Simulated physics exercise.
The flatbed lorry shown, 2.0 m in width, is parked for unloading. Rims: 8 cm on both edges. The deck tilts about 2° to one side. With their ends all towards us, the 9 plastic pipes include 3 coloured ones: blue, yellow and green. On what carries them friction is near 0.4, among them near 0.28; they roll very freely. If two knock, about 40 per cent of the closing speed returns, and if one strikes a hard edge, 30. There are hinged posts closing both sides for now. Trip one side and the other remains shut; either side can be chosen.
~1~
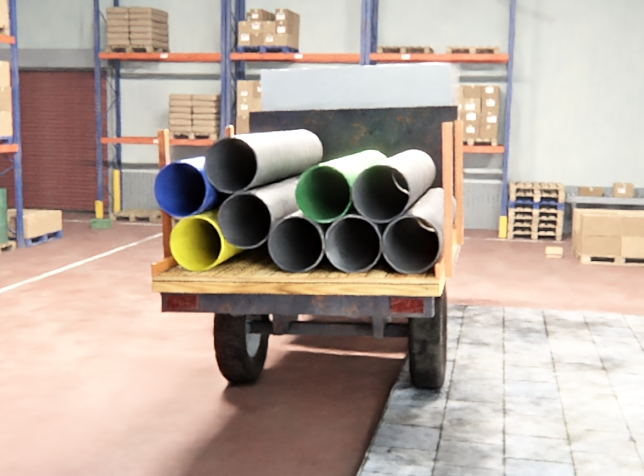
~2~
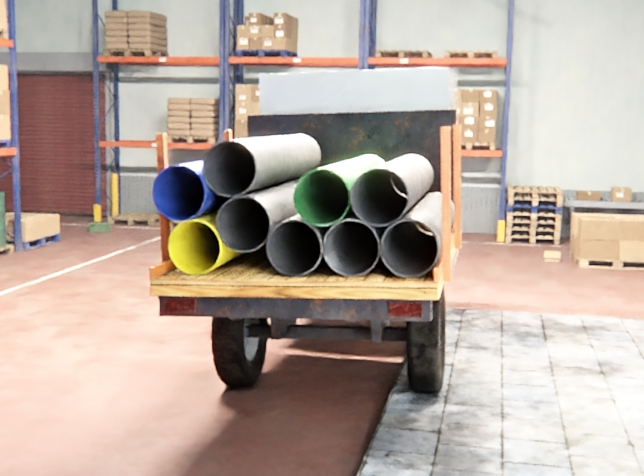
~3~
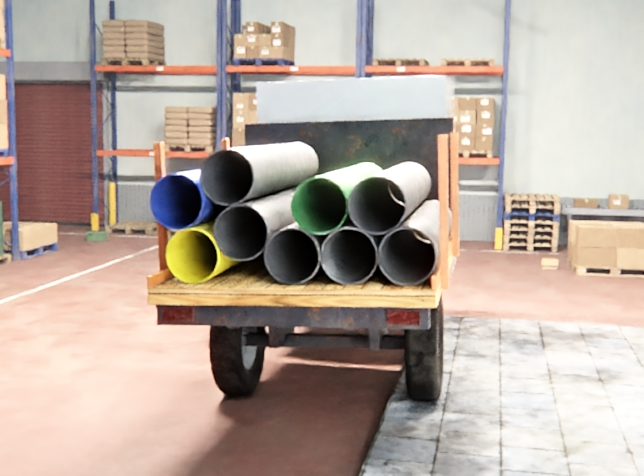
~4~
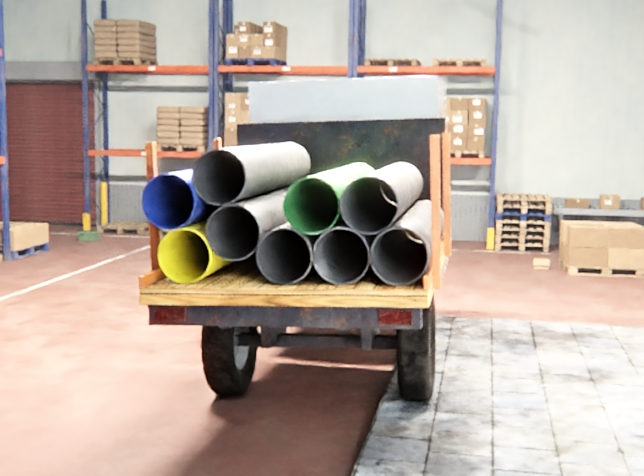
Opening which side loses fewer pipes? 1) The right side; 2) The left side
Answer: 1.
Side on the left freed, after 1.0 s, blue is down on the left; yellow is on the deck, 20 cm from the left edge; green is up on others, 80 cm from the right edge; 1 off so far.
Side on the left freed, at the end, blue is on the ground to the left; yellow is on the deck, 20 cm from the left edge; green is up on others, 85 cm from the right edge; 2 off so far.
Side on the right freed, after 0.7 s, blue is up on others, 20 cm from the left edge; yellow is on the deck, 30 cm from the left edge; green is up on others, 80 cm from the right edge; 0 off so far.
Side on the right freed, at the end, blue is up on others, 20 cm from the left edge; yellow is on the deck, 30 cm from the left edge; green is up on others, 80 cm from the right edge; 0 off so far.
